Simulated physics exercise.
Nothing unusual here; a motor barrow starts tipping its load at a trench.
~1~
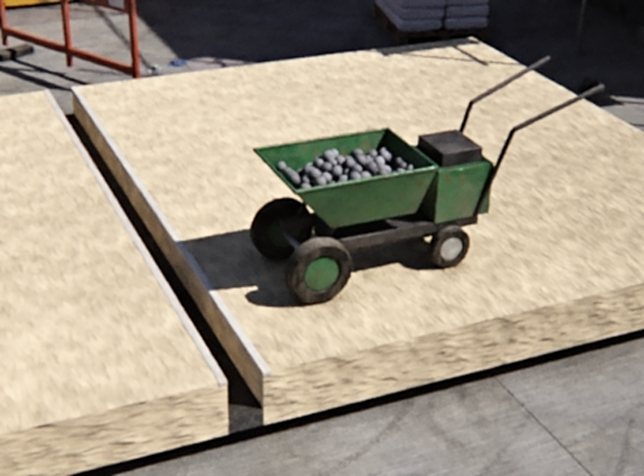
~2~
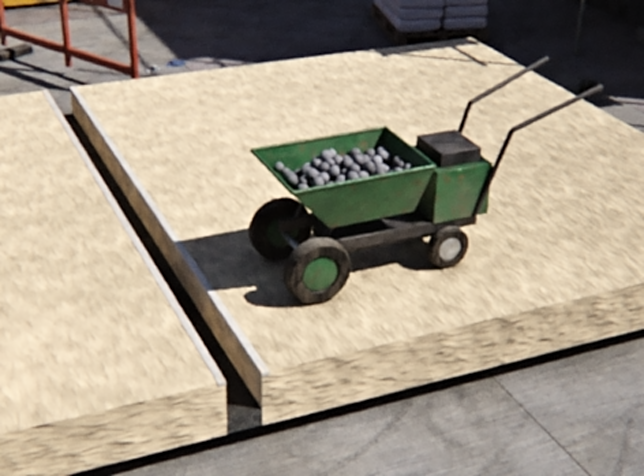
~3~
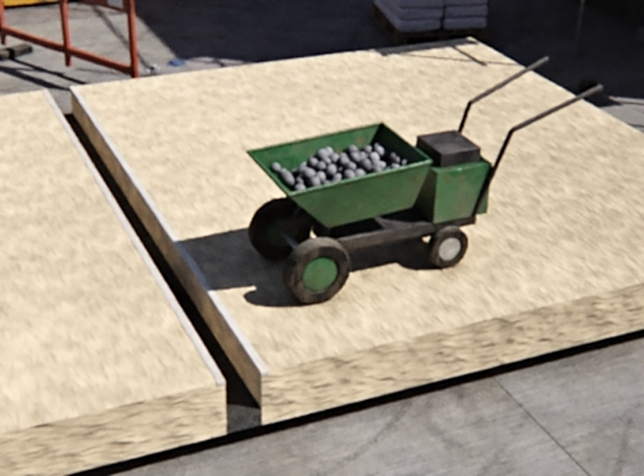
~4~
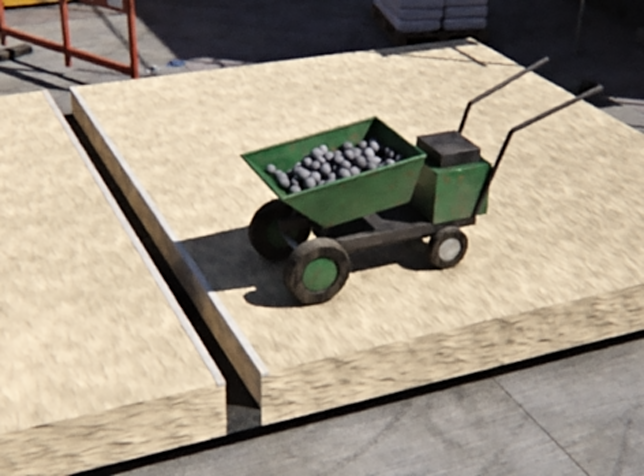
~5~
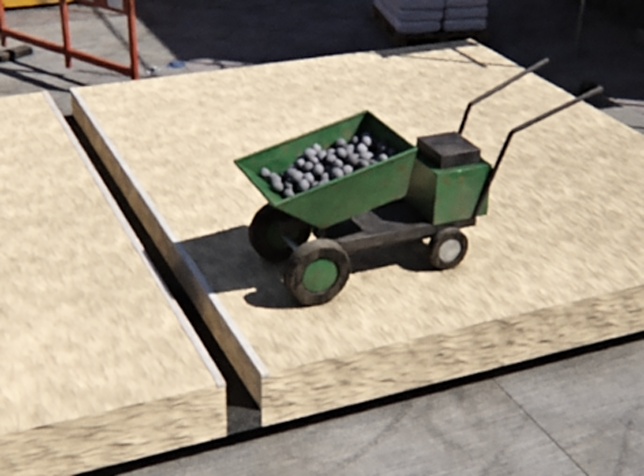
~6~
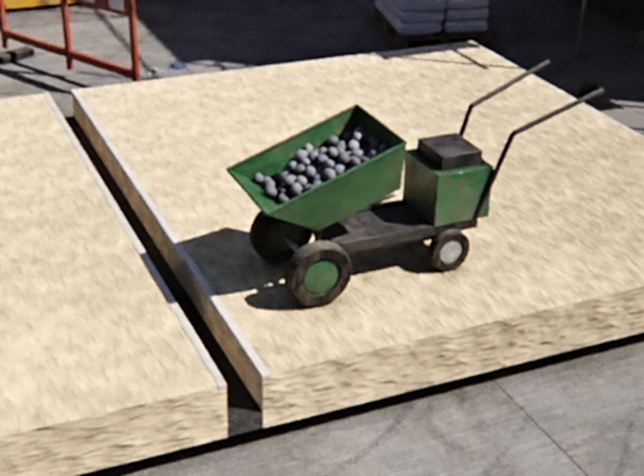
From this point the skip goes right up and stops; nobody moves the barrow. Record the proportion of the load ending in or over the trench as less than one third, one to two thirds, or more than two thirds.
Proportion recorded: One to two thirds.
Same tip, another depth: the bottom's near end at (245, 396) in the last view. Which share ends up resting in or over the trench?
About 40 per cent.
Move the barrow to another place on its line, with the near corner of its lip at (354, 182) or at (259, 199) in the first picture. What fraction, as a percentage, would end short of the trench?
About 50 % and 0 %.
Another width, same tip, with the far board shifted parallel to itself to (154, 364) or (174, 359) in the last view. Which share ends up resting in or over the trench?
I'd say some 100 in a hundred, followed by 90 in a hundred.
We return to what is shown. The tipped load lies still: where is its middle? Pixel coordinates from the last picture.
Close to (178, 302) in the last view.
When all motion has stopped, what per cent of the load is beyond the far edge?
Close to 50 in a hundred.
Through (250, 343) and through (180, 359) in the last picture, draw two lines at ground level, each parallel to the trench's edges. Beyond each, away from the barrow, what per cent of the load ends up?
That's 100 per cent for the first and 40 per cent for the second.
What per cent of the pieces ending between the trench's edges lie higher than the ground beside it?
My guess is some 0 per cent.
Soon after the last picture, skip tipped steeply; all in the skip.
A little later, skip tipped right over; most in the skip; a small part in or heaped over the trench; a small part beyond it; a small part falling.
Later still, skip tipped right over; a small part in the skip; about half in or heaped over the trench; about half beyond it.
At rest, skip tipped right over; about half in or heaped over the trench; about half beyond it.
